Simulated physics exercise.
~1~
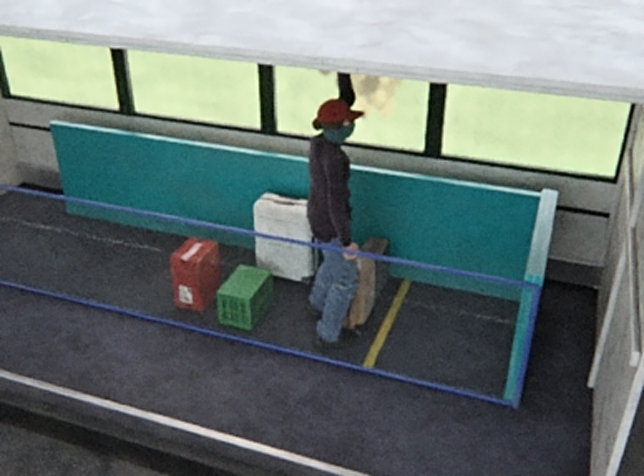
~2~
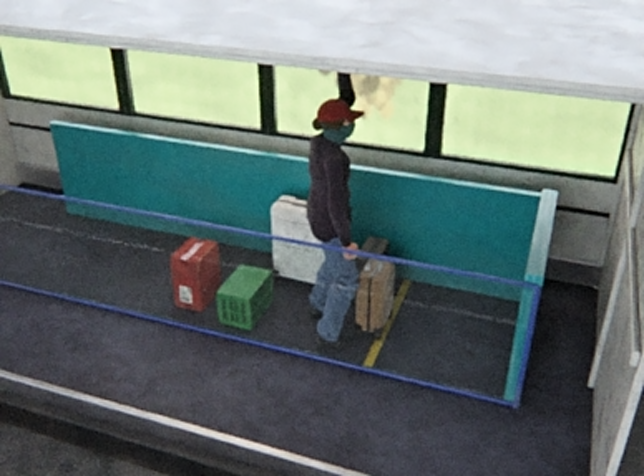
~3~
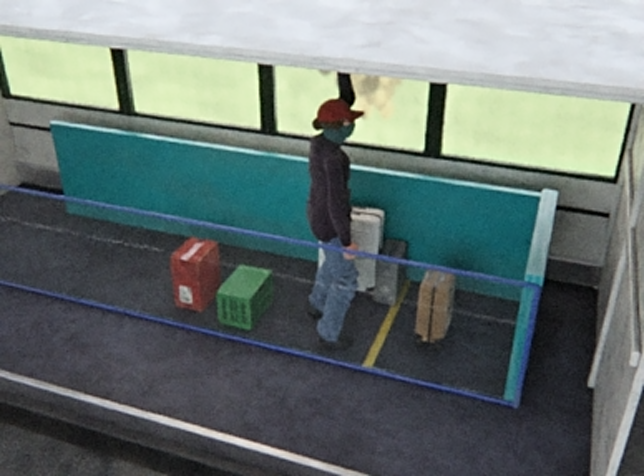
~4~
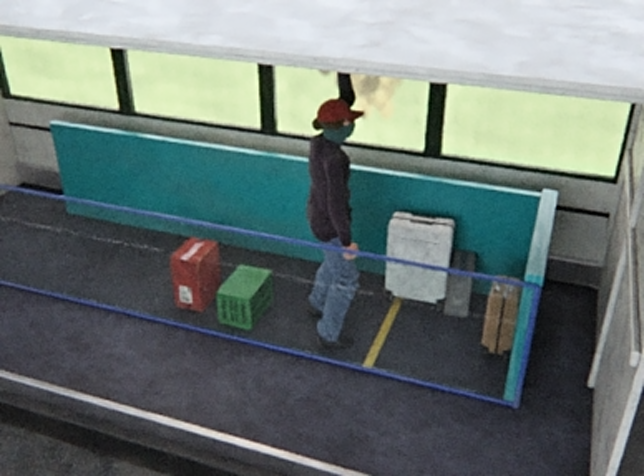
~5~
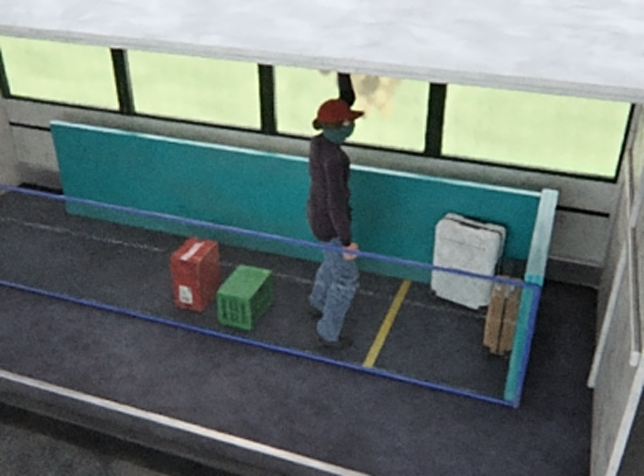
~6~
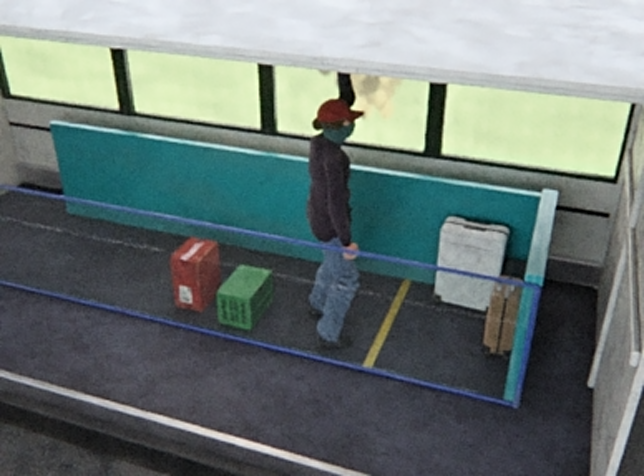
A passenger in a red cap, dark top and jeans stands in the bay of a tram, seen from above at an angle, with a teal panel and windows behind. A red pack and a green crate sit to the left, while a large white case, a small brown case and a partly hidden grey carton stand close by. The brown and white cases start sliding right, and the carton follows. All three pass the yellow line upright. The brown case stops by the right-hand end, and the white case settles behind it, hiding the carton, as passenger, pack and crate stay put.
